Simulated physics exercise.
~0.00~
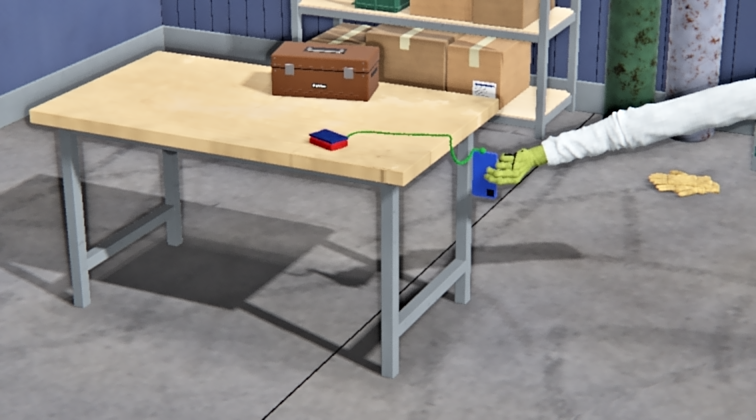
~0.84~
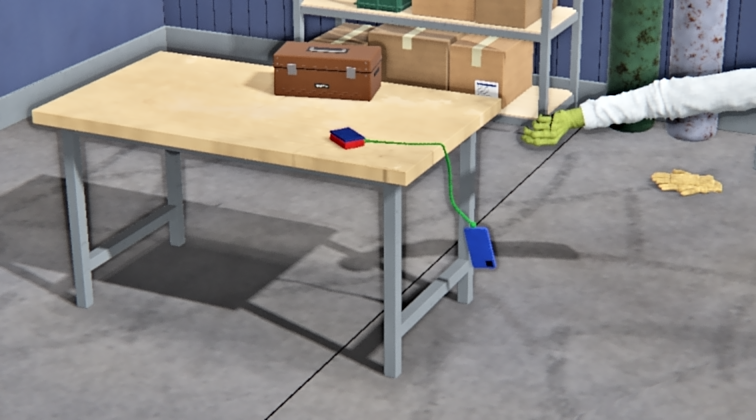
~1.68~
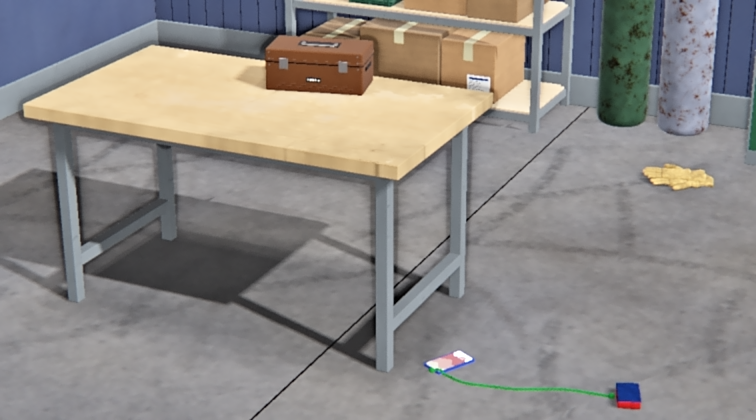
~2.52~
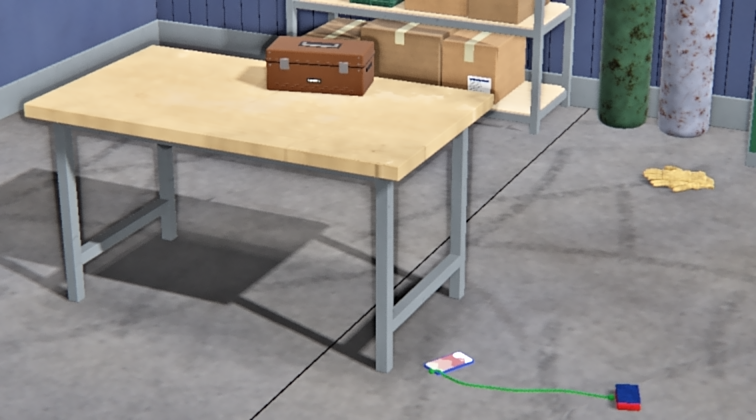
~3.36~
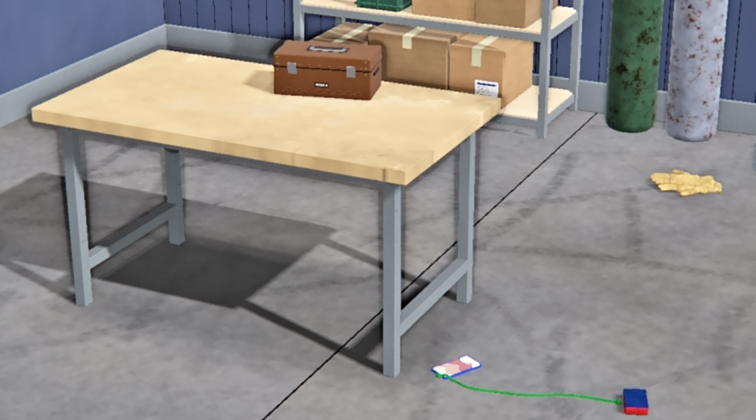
In this clip, a gloved hand releases a blue phone held off the end of a workbench, corded to a red and blue sponge on top. The phone drops to the floor and the sponge comes down too, while the brown toolbox stays on the bench.
